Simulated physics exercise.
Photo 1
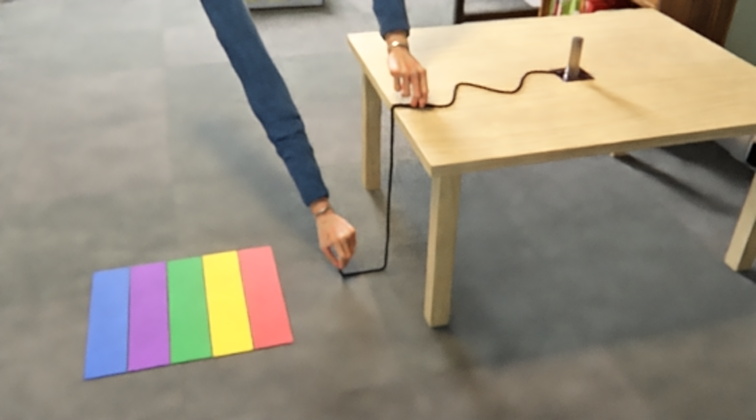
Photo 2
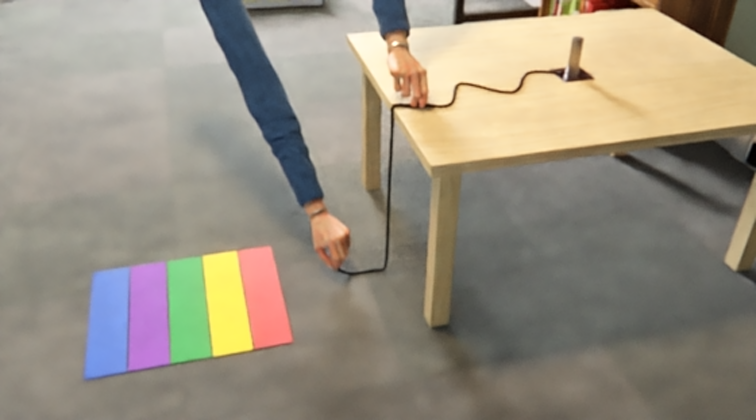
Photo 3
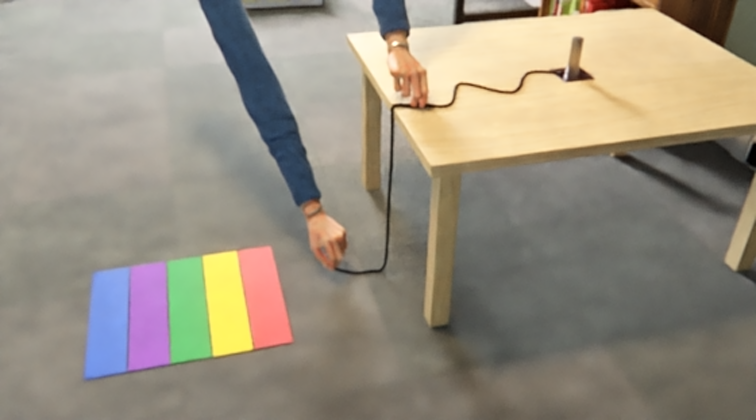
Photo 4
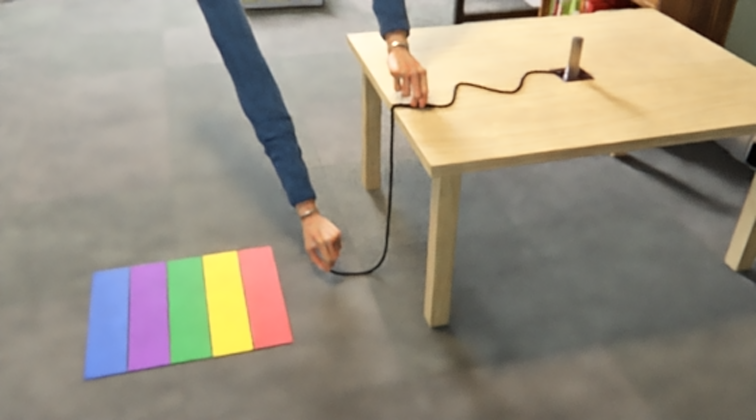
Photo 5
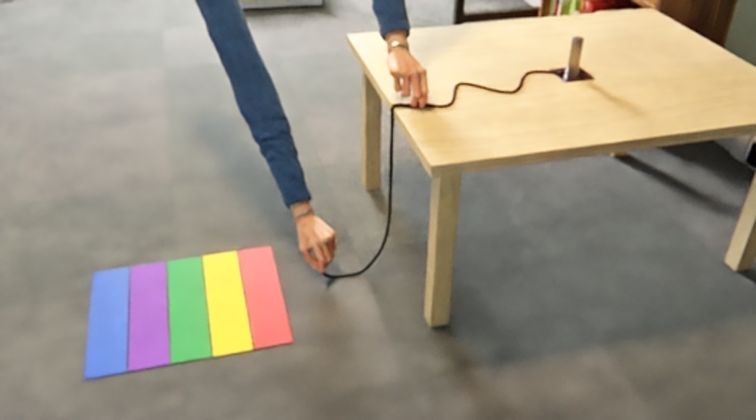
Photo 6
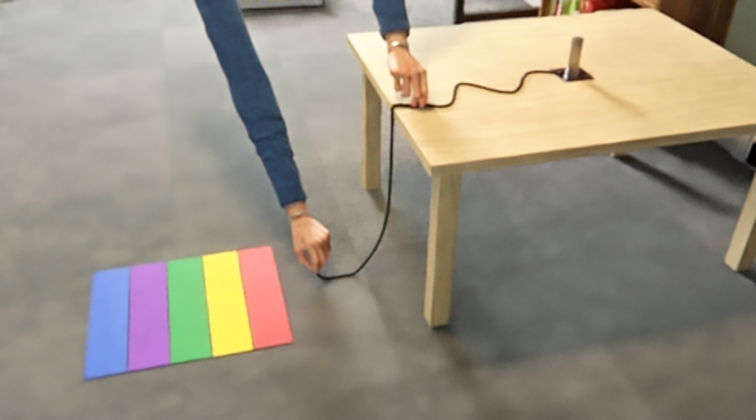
A hand slowly draws a cord's end left across the floor while another pins it.
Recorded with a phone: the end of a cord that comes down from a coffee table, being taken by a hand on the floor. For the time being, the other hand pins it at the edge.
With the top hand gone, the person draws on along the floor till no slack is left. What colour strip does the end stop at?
Purple.
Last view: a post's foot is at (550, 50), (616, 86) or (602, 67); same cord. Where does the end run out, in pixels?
You'd find it around (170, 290), then (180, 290), and finally (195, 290).
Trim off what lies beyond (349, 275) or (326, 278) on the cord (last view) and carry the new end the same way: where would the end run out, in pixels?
It would end up close to (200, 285), then close to (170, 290).
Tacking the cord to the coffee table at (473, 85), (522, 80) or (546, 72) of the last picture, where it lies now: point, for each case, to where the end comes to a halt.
Near (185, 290), then (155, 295), then (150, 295).
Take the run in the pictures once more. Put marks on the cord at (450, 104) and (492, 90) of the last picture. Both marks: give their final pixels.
They end up around (388, 107) and around (466, 90).
Soon after, end near (200, 287); over green.
Then, end near (164, 293); over purple.
At full stretch, end near (143, 296); over purple. It gets as far as the purple strip.
